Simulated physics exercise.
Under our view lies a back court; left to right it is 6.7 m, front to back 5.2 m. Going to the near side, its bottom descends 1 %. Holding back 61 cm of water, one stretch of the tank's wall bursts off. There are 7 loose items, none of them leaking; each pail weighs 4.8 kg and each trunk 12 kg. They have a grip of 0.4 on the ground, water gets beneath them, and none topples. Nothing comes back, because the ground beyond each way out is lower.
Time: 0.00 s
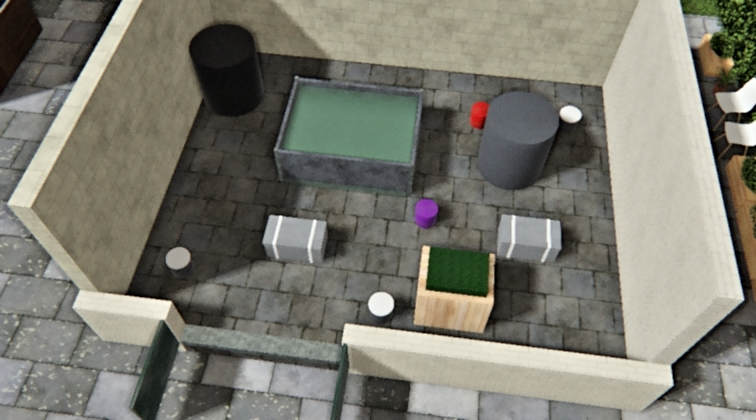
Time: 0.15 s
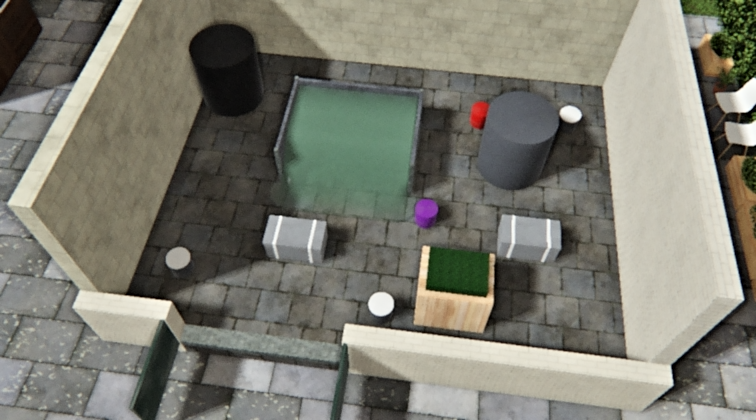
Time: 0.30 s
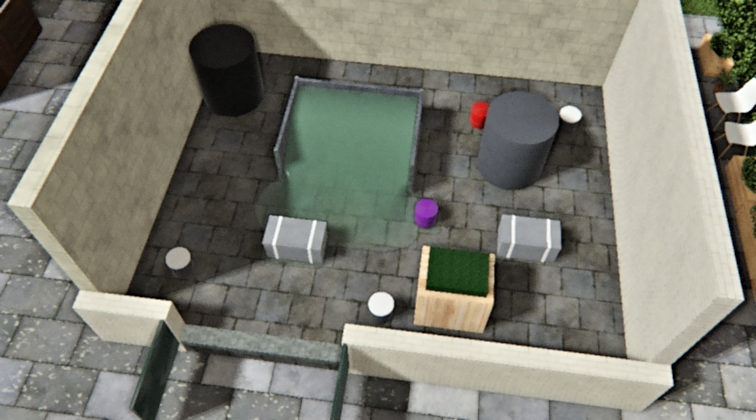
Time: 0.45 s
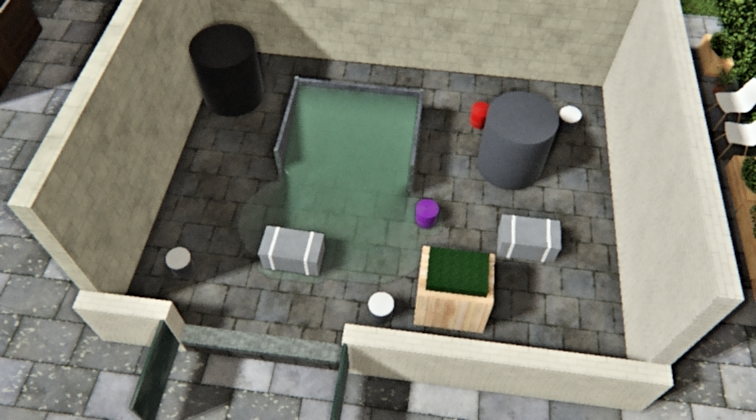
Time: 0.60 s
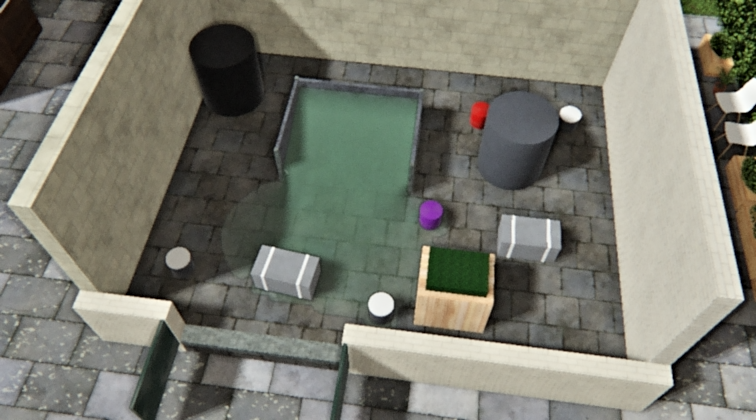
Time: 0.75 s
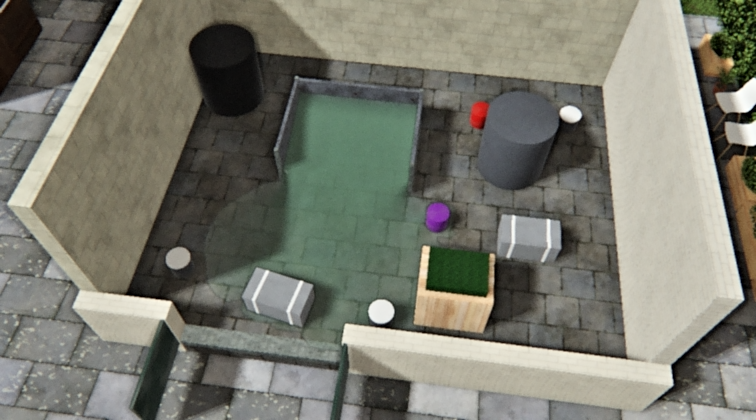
A walled back court paved in dark stone is seen from high above by a camera that stays still, with an opening in the near wall. A green-watered tank stands between a black barrel and a grey drum, a red pail beside it, with two striped grey boxes, a purple pail and a grass-topped wooden planter nearer. The tank's near side gives way, water spreads toward the opening, the left box slides nearer, and the purple pail shifts slightly right.
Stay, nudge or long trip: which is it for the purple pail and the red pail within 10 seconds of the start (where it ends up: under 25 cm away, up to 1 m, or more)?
By the end, the purple pail edges a short distance and the red pail keeps its spot.
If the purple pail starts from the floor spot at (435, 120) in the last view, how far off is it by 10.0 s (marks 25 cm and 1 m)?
Short answer: It hardly moves.
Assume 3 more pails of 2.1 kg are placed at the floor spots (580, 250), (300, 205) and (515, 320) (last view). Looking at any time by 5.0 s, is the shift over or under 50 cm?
Respectively: Greater, greater, greater.
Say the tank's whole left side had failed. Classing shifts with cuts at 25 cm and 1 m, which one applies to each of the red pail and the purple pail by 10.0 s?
The red pail would remain almost still and the purple pail would remain almost still.
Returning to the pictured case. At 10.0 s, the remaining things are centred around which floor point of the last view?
Mean floor pixel: About (464, 204).
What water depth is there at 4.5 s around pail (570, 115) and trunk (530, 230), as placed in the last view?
0 and 3 cm.
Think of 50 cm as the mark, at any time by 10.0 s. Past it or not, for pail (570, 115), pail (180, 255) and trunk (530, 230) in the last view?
In sequence - stayed below the line; crossed the line; stayed below the line.
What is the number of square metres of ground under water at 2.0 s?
At that time the wet patch spans about 15 m2.
After 2.0 s the purple pail is near (458, 218), 0.5 m from its start, aground; the red pail is near (482, 109), 0.0 m from its start, aground; 1 of 7 are out; 2 afloat.
After 4.5 s the purple pail is near (458, 218), 0.5 m from its start, aground; the red pail is near (482, 109), 0.0 m from its start, aground; 1 of 7 are out; 1 afloat.
After 7.0 s the purple pail is near (458, 218), 0.5 m from its start, aground; the red pail is near (482, 109), 0.0 m from its start, aground; 1 of 7 are out; 0 afloat.
After 10.0 s the purple pail is near (458, 218), 0.5 m from its start, aground; the red pail is near (482, 109), 0.0 m from its start, aground; 1 of 7 are out; 0 afloat.
